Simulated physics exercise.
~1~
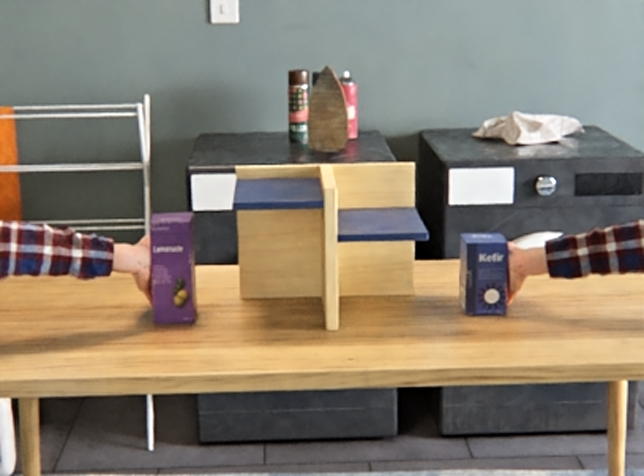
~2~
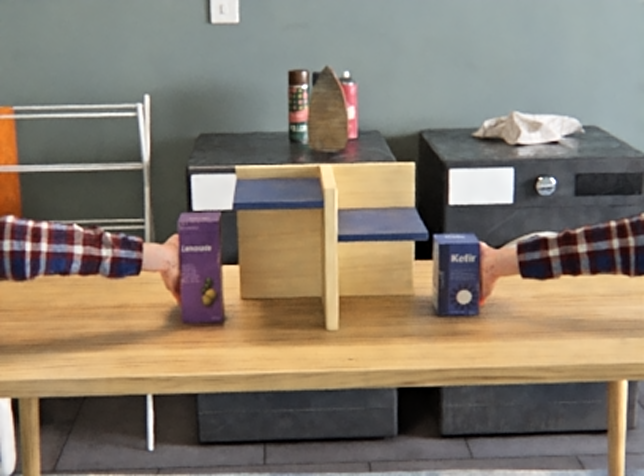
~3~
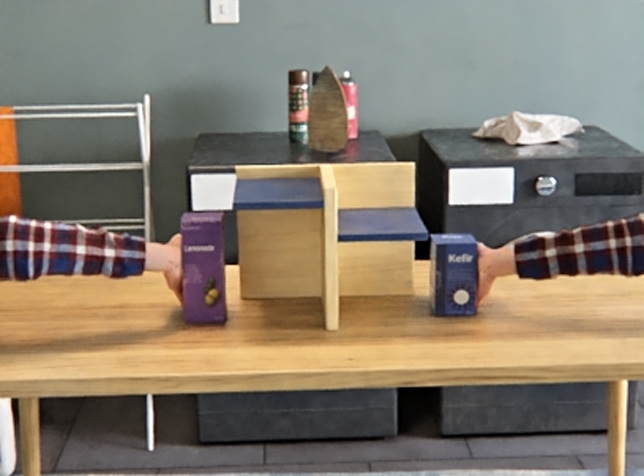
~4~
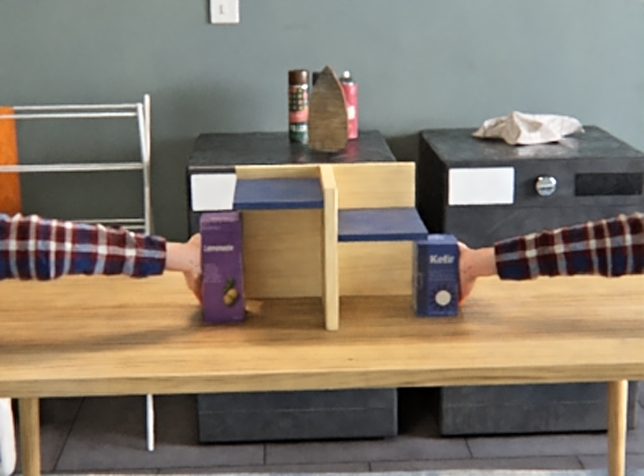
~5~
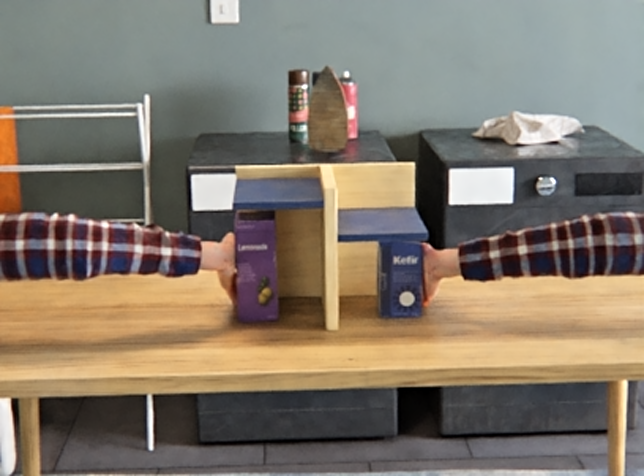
Two hands slide a purple carton and a blue carton inward under a rack's shelves.
